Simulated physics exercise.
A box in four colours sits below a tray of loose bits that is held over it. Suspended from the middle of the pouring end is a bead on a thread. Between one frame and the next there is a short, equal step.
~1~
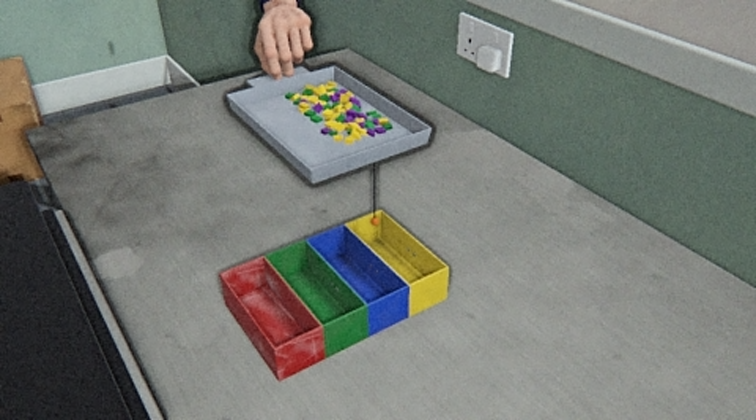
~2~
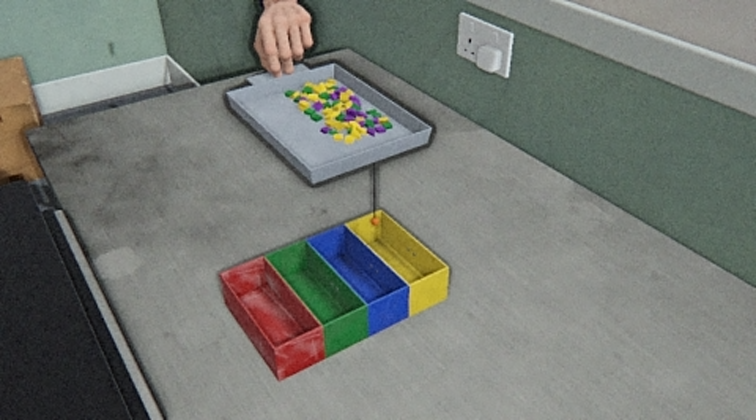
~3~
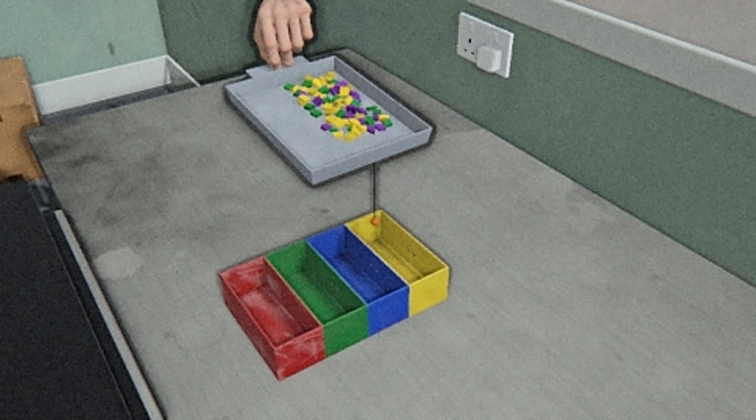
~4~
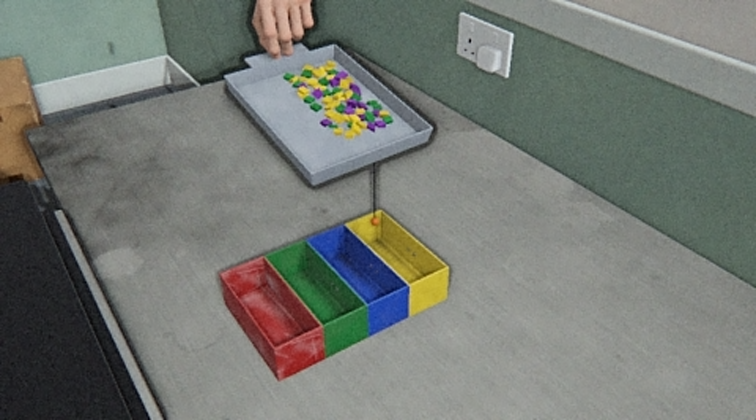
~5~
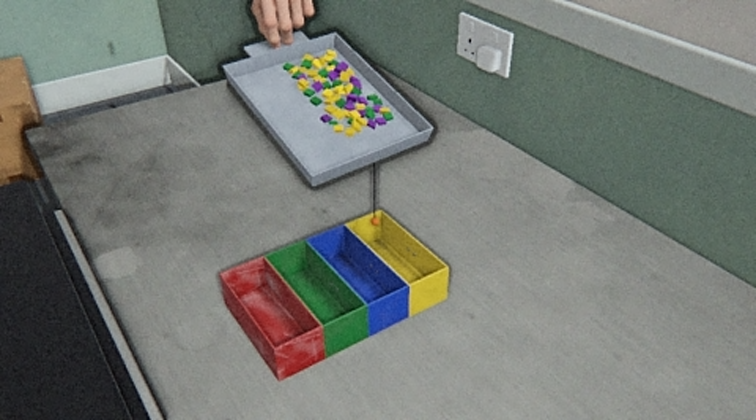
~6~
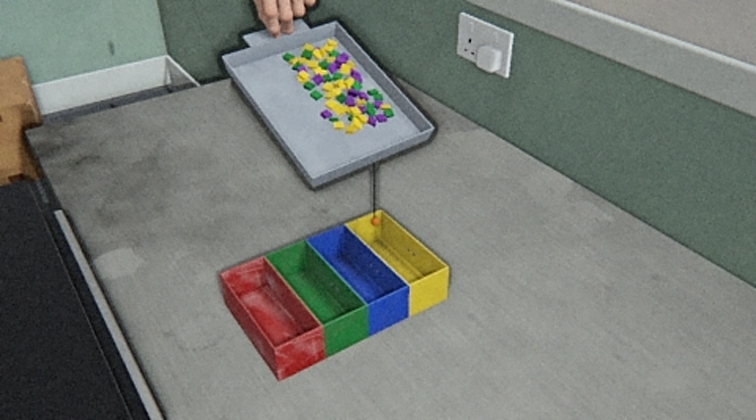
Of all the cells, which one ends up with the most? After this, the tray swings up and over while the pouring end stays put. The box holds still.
The blue one ends up with the most.
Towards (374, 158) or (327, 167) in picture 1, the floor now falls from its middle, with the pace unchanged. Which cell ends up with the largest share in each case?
The first time it is the cell in yellow, and the second time it is the cell in blue.
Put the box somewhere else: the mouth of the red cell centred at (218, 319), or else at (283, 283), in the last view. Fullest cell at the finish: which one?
The first placement favours the yellow cell, while the second favours that blue cell.
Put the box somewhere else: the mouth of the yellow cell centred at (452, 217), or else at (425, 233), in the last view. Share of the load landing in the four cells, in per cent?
Close to 100 in a hundred, then close to 100 in a hundred.
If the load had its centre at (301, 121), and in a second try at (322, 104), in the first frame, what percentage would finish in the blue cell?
It would be roughly 60 per cent for the first and roughly 50 per cent for the second.
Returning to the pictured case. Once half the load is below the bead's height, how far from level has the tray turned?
Near 115 degrees.
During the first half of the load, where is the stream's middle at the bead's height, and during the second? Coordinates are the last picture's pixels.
Near (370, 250) to start, and near (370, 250) afterwards.
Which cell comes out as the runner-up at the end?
Second place: The cell in yellow.
Soon after the last picture, tray tipped steeply; nearly all on the tray; a stray few falling or outside the box.
A little later, tray tipped past a quarter turn; most on the tray; a small part in the blue cell; a small part in the green cell; a stray few in the yellow cell; a small part falling or outside the box.
Later still, tray tipped past a quarter turn; about half in the blue cell; about a third in the yellow cell; a small part in the green cell; a small part falling or outside the box.
At rest, tray tipped past a quarter turn; about half in the blue cell; about a third in the yellow cell; a small part in the green cell; none in the red cell; a small part outside the box.
